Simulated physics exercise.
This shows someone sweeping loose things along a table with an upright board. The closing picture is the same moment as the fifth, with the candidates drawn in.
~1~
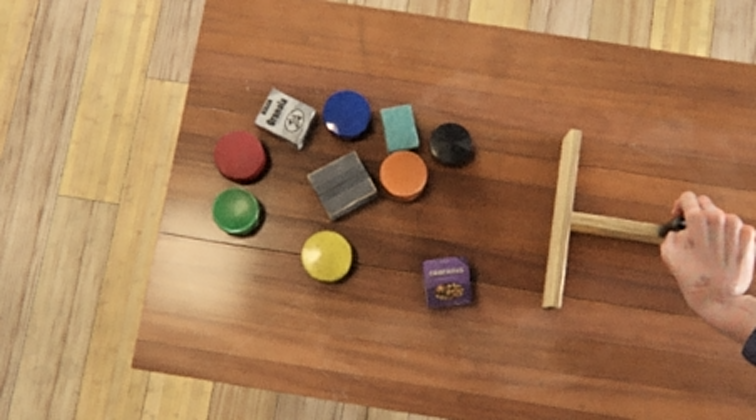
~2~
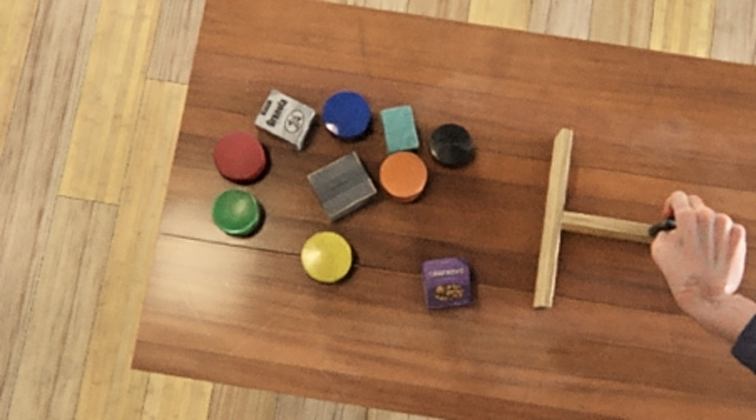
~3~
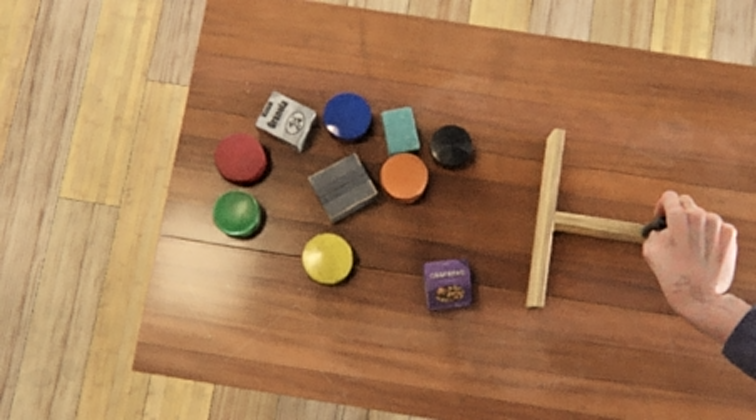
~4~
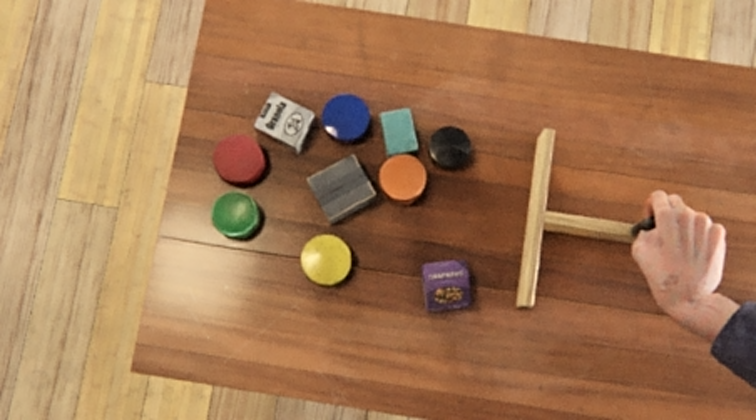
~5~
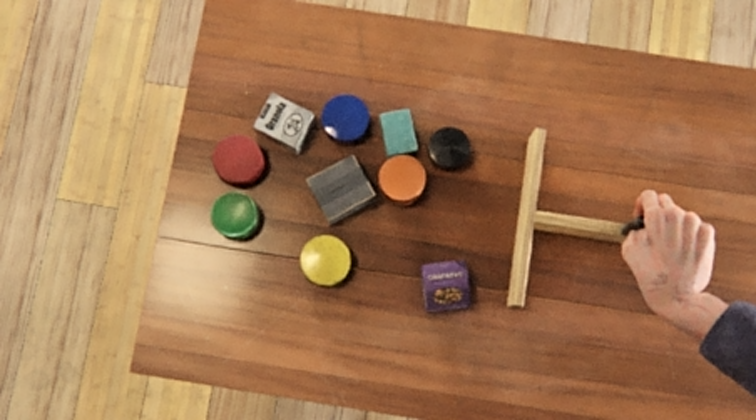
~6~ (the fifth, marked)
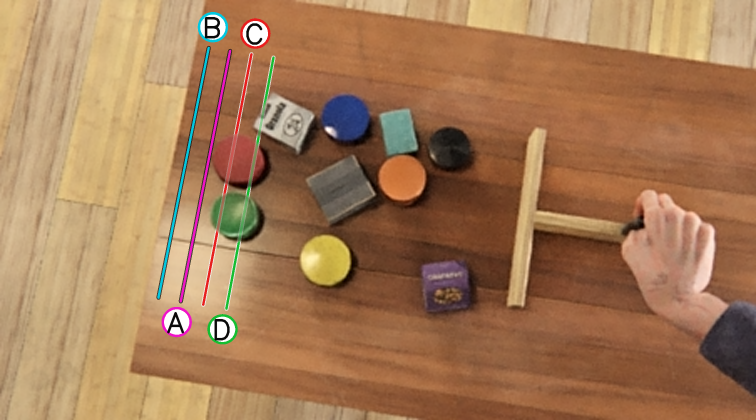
On a wooden table, a hand slides an upright board left toward scattered small objects.
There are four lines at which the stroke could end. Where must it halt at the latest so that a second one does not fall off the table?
As far as mark D.
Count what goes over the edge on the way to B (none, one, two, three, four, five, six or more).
By then, six or more.
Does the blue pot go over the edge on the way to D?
By then, no.
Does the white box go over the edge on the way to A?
Yes.
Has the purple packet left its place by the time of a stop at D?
By then, yes.
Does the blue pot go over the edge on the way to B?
No.
On the marked copy, A at (206, 173); B at (184, 170); C at (228, 176); D at (251, 180).
With D. Early on, board (429, 200); blue pot (340, 118); purple packet (388, 278).
Further on, board (328, 184); green tub (215, 223); blue pot (291, 66).
At the end, board (250, 172); green tub (158, 237); white box (195, 94); none fallen.
As for the rest, A drops four; B drops seven; C drops three.
